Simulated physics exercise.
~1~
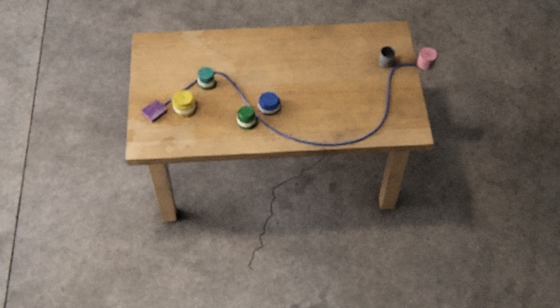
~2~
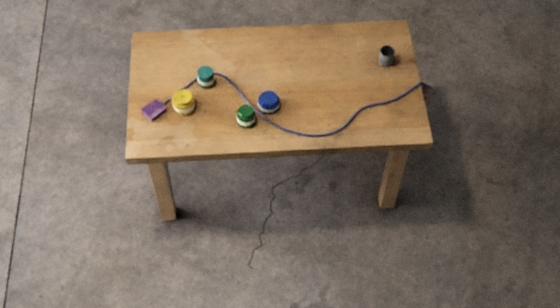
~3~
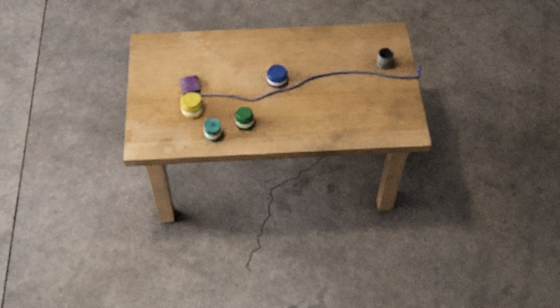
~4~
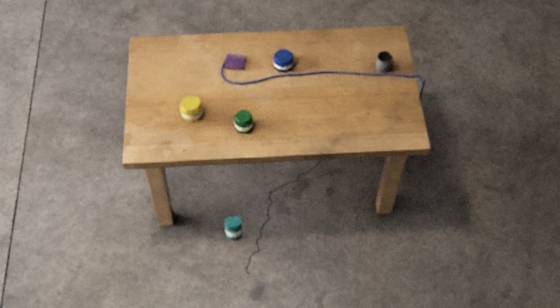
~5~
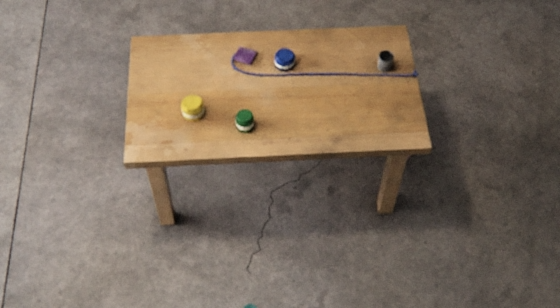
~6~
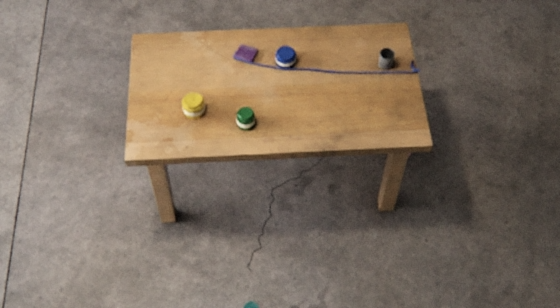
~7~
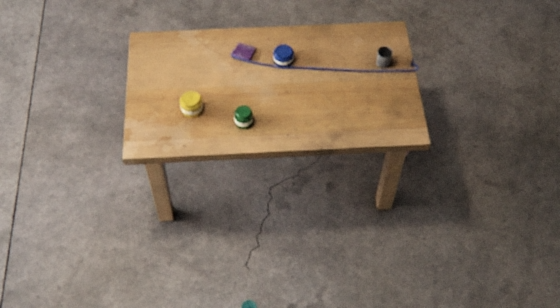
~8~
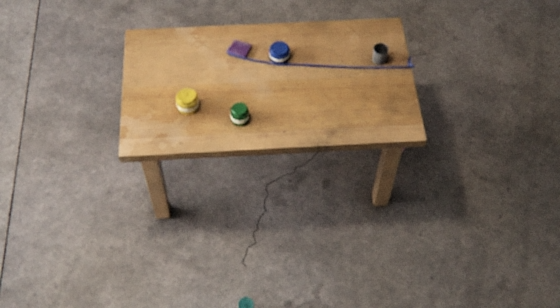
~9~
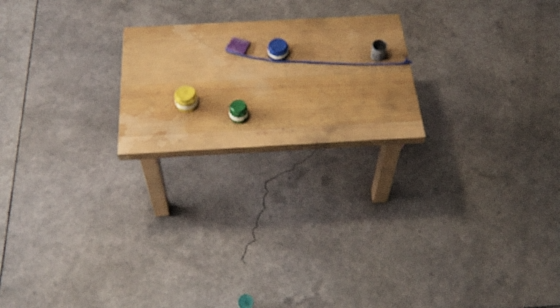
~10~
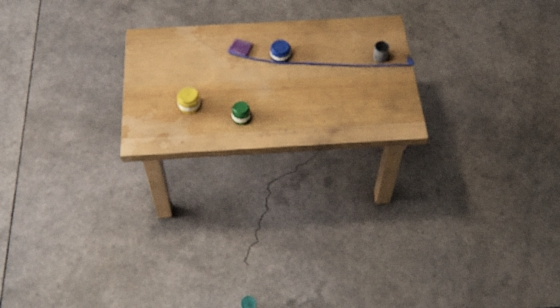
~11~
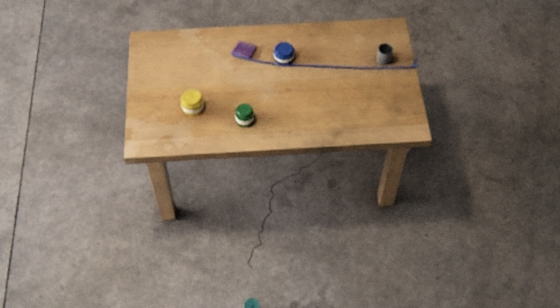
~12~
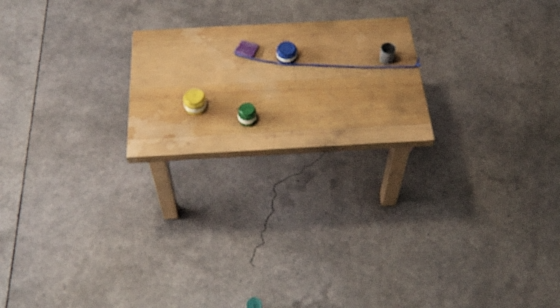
The clip opens on a wooden workbench holding a purple block, teal, yellow, green and blue jars, and a grey cup, with a thin cable running from the block to a pink object just past the right edge. The pink object drops out of sight, drawing the cable taut over that edge. The purple block slides right and toward the back, the blue jar shifts back, and the yellow jar moves slightly. The teal jar is swept forward and falls off the front edge to the floor. Finally the block rests beside the blue jar, while the green jar and grey cup remain in place.
